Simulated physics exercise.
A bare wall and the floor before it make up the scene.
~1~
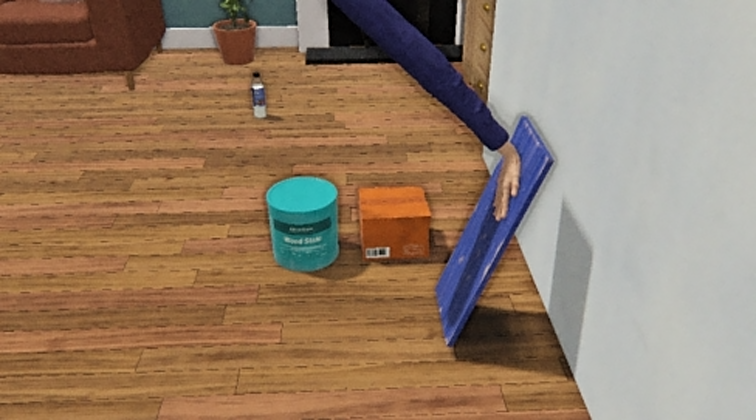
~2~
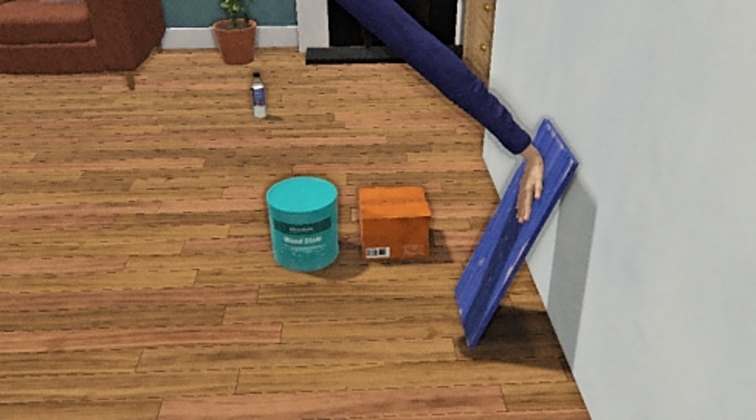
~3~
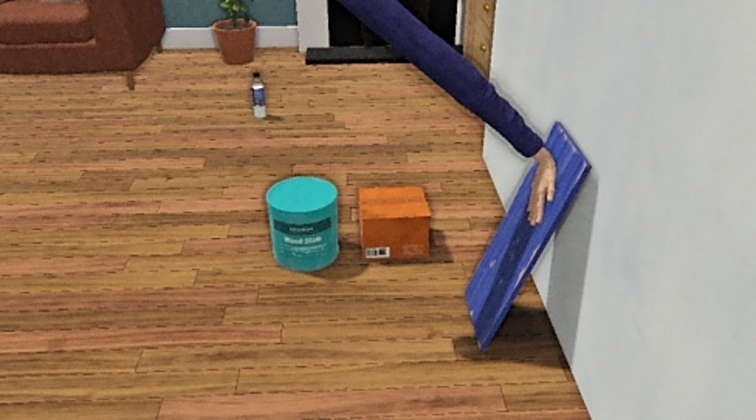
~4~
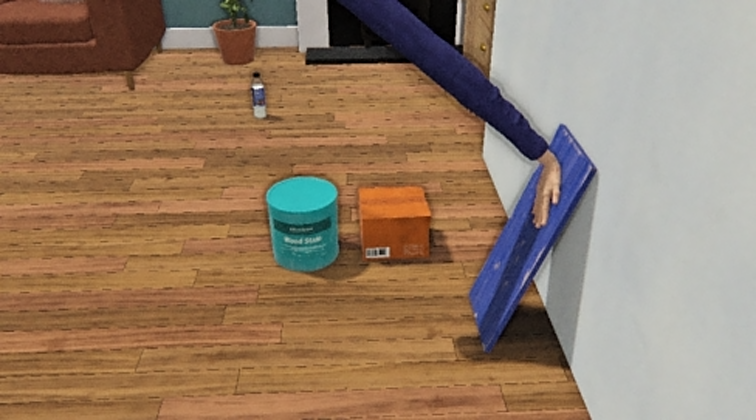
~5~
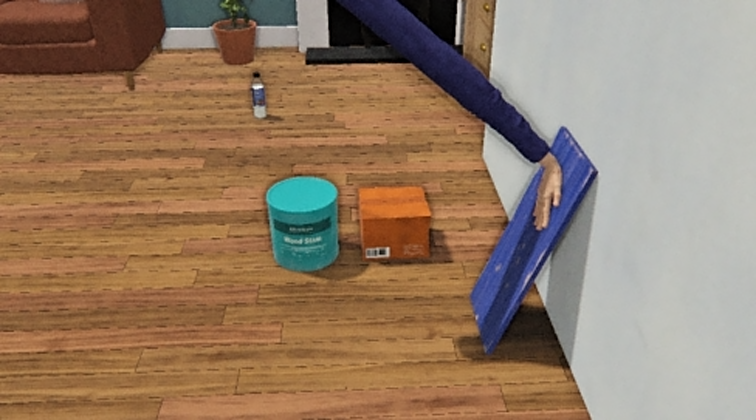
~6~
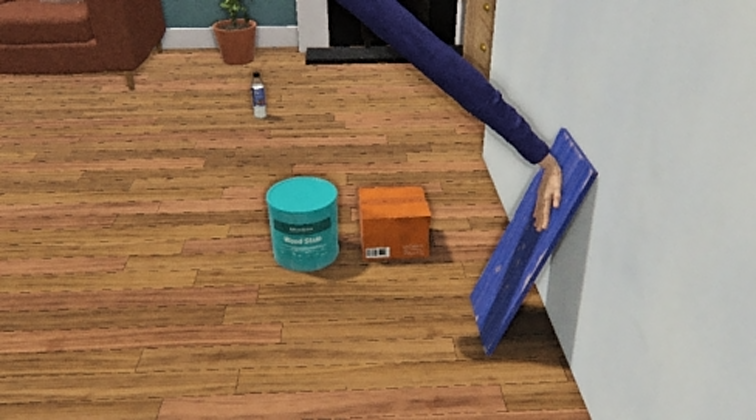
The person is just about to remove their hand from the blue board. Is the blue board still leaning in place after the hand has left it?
Yes, it holds.
Then, 0.30 s past the last view, nothing moves.
Then, 0.70 s past the last view, blue board resting near (525, 244).
Finally, all 3 still in place. Final places as the last picture's camera would see them, blue board near (525, 244). The board remains leaning.
